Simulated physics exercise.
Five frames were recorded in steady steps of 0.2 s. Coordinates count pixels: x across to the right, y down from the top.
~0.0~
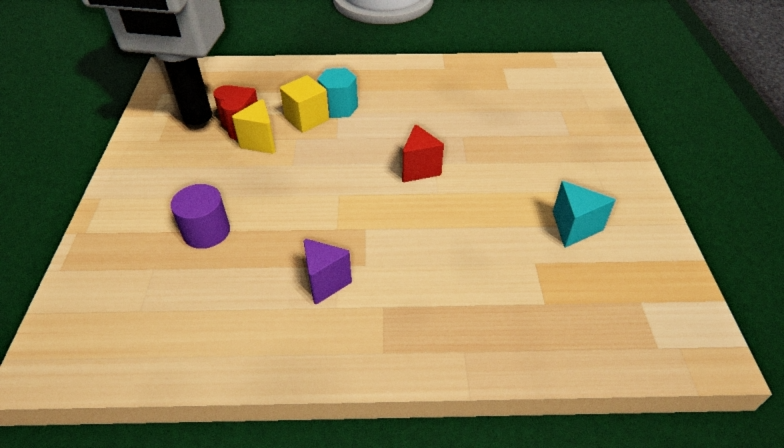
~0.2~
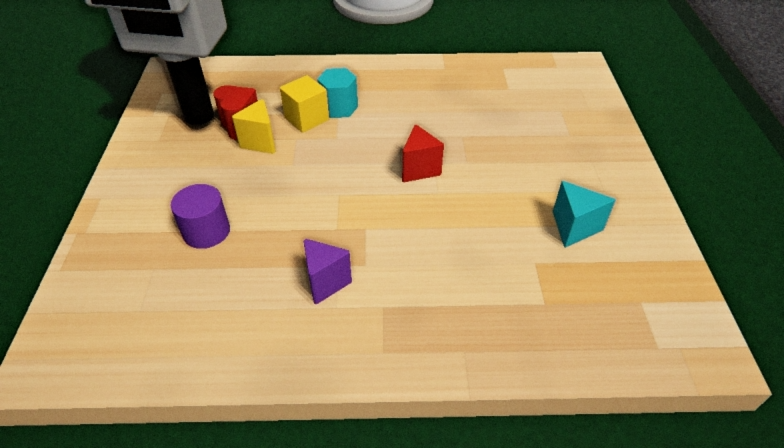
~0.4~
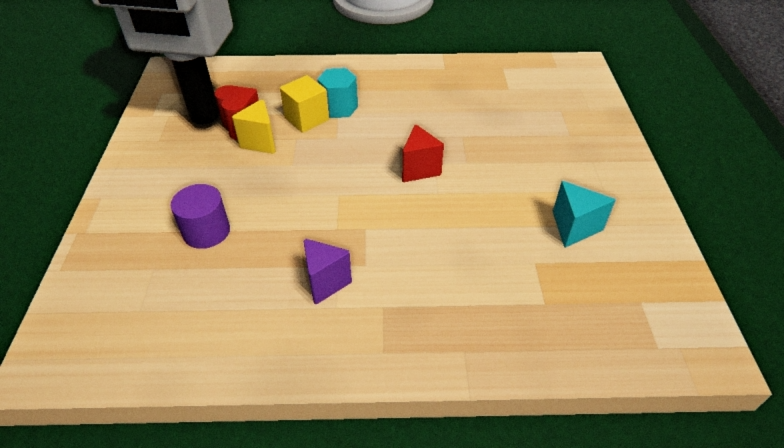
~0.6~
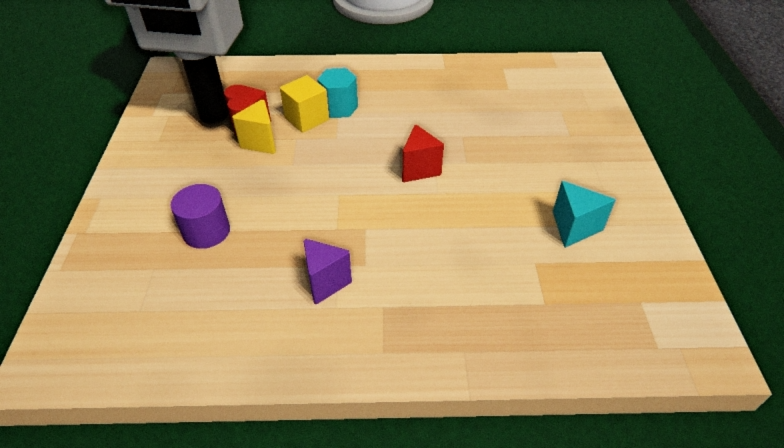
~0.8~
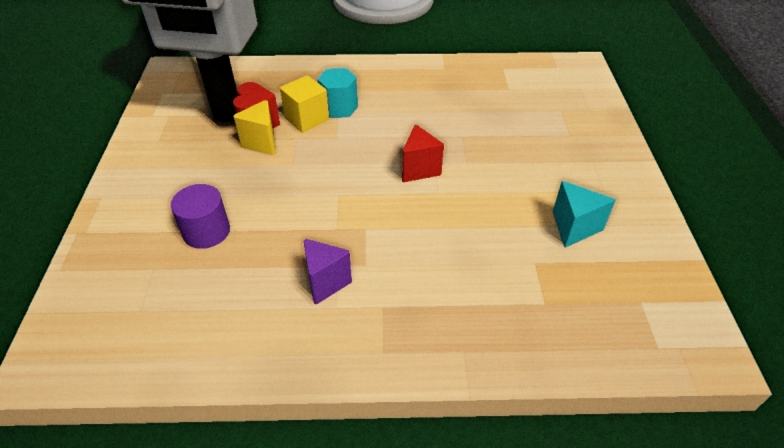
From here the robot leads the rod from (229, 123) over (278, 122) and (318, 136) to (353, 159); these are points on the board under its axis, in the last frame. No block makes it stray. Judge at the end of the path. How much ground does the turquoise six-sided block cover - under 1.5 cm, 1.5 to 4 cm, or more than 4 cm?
My answer is that it shifts over 4 cm.
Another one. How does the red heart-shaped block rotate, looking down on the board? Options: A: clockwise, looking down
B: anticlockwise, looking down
Answer: B.
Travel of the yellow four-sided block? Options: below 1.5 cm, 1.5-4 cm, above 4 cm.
Displacement: Past 4 cm.
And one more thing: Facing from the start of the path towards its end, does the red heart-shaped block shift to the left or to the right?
My answer: Left.
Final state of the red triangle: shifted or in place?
At the end, its place is the same.
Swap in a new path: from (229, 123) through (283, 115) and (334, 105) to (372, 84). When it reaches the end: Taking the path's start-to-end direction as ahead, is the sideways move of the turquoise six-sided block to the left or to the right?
Facing from start to end, it shifts right.
What follows on the original path. One third of the way, rod (277, 113); red heart-shaped block (302, 94); yellow triangle (265, 115), turned 40° clockwise; yellow four-sided block (337, 86); turquoise six-sided block (365, 73), turned 20° anticlockwise.
Two thirds of the way, rod (317, 128); red heart-shaped block (346, 107); yellow triangle (265, 115), turned 40° clockwise; yellow four-sided block (372, 88), turned 50° anticlockwise; turquoise six-sided block (381, 68), turned 45° anticlockwise.
At the end, rod (353, 150); red heart-shaped block (374, 114), turned 45° anticlockwise; yellow triangle (265, 115), turned 40° clockwise; yellow four-sided block (377, 89), turned 60° anticlockwise; turquoise six-sided block (381, 68), turned 45° anticlockwise; red triangle still.
